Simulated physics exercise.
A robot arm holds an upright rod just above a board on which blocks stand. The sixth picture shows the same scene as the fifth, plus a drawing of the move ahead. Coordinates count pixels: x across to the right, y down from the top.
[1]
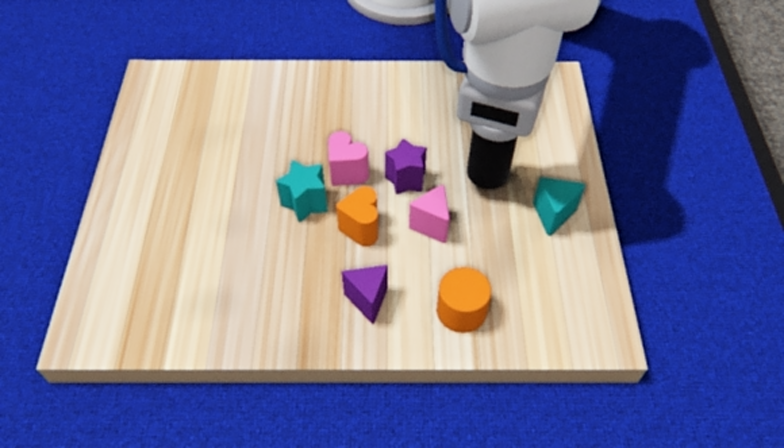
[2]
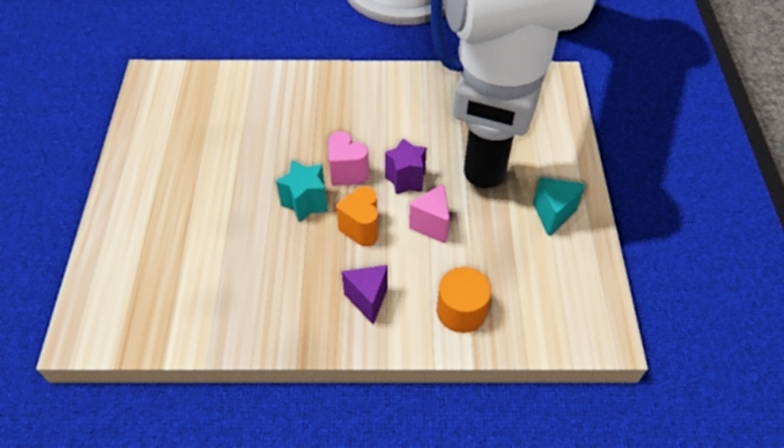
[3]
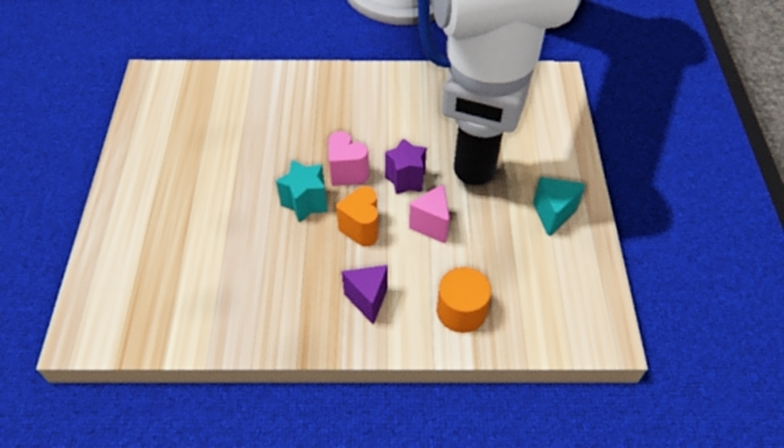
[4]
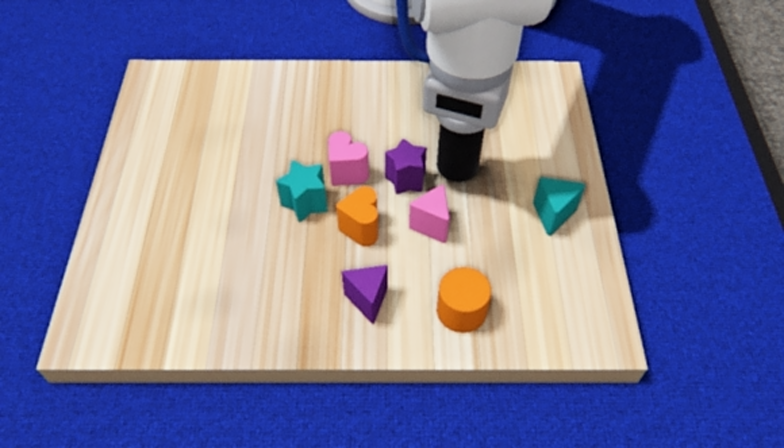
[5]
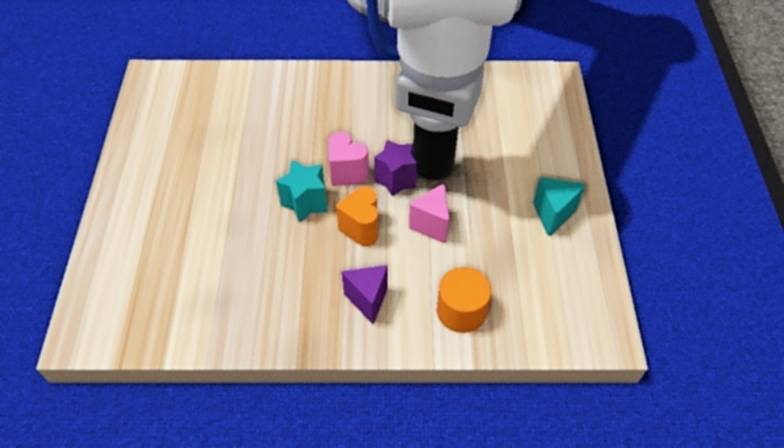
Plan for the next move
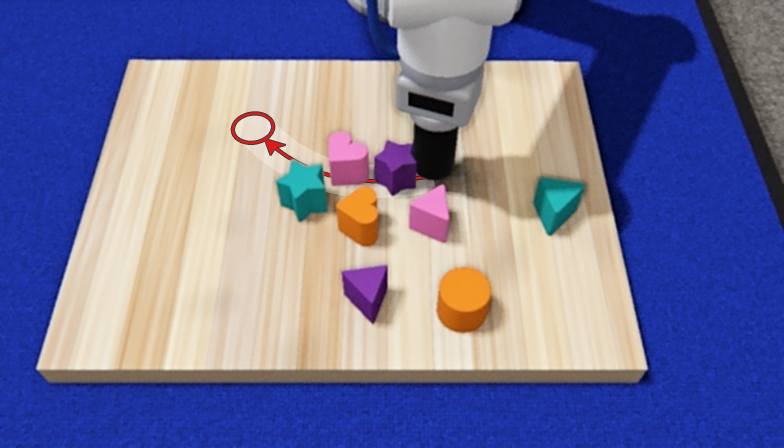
In the video, a robot arm holding an upright black rod over a wooden board of colorful blocks moves left, slowly at first, and then nudges the purple star slightly left toward the pink heart-shaped block while the other blocks stay still.
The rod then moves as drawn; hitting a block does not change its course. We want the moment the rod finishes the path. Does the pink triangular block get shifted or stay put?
It is still where it was.
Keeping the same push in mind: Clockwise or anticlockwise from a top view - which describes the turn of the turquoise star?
That block twists counter-clockwise.
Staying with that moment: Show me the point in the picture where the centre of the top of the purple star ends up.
About (286, 167).
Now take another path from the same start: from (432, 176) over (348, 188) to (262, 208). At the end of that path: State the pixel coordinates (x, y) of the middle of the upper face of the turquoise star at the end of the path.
I think it will end close to (180, 208).
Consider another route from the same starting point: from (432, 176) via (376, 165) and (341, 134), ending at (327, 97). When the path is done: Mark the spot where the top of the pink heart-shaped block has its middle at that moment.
Top centre: (312, 147).
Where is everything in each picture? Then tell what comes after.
In the first picture, lower end of the rod at (488, 174), tops of blocks, turquoise star at (302, 177), pink heart-shaped block at (345, 147), orange heart-shaped block at (360, 204), purple star at (407, 154), pink triangular block at (434, 202).
In the second picture, rod at (484, 173), blocks as before.
In the third picture, rod at (474, 170), blocks as before.
In the fourth picture, rod at (457, 167), blocks as before.
In the fifth picture, rod at (433, 165), turquoise star at (302, 177), pink heart-shaped block at (345, 147), orange heart-shaped block at (360, 204), purple star at (397, 154), pink triangular block at (434, 202).
The drawn path runs from (432, 176) by way of (363, 181) and (298, 163) to (253, 128).
What follows on the original path. One third of the way, rod at (362, 170); turquoise star at (289, 179); pink heart-shaped block at (306, 142), turned 95° clockwise; purple star at (326, 168), turned 20° anticlockwise.
Two thirds of the way, rod at (296, 152); turquoise star at (258, 192), turned 25° anticlockwise; pink heart-shaped block at (254, 137), turned 70° clockwise; purple star at (286, 167), turned 70° anticlockwise.
At the end, rod at (251, 117); turquoise star at (258, 192), turned 25° anticlockwise; pink heart-shaped block at (233, 133); orange heart-shaped block not moved; purple star at (286, 167), turned 70° anticlockwise; pink triangular block not moved.
